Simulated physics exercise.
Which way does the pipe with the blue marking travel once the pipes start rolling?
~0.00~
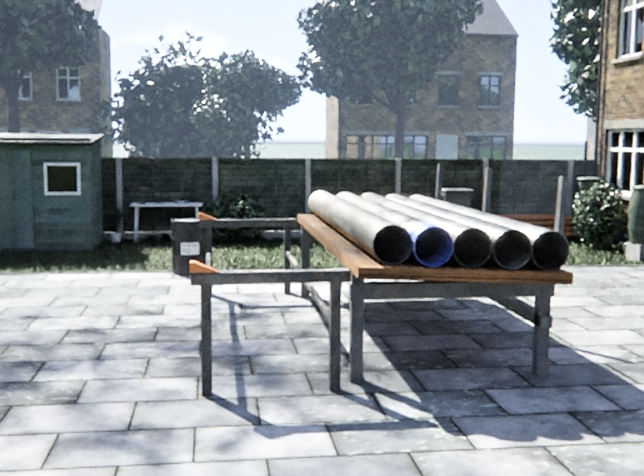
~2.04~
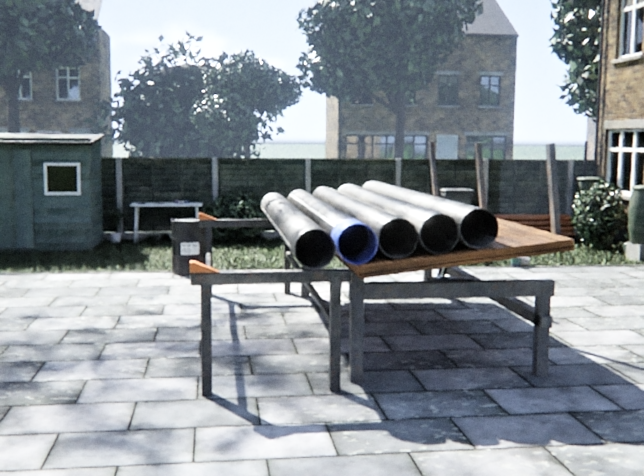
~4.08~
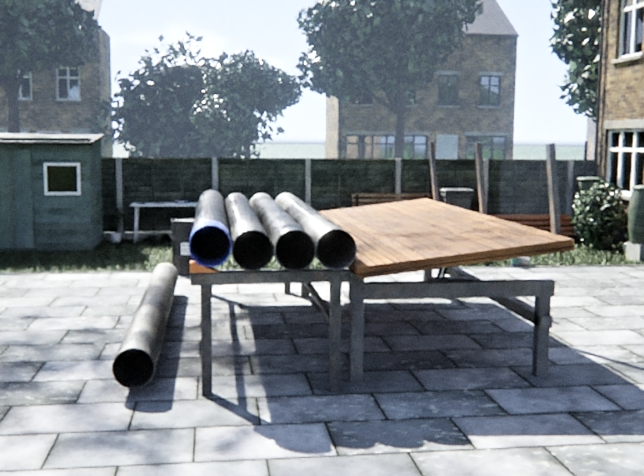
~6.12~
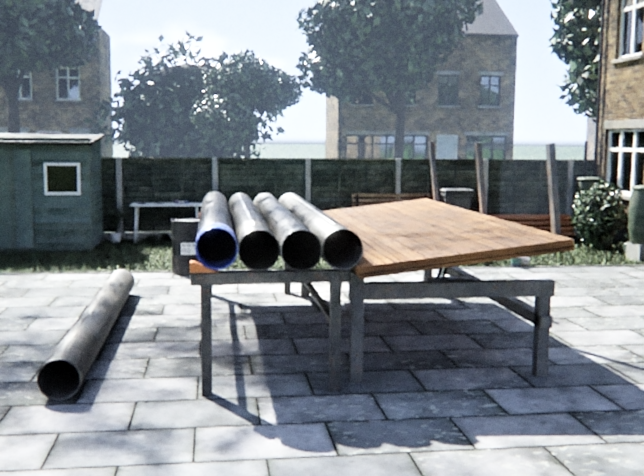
The blue-marked pipe rolls to the left, off the wooden board and onto the rack beside it.
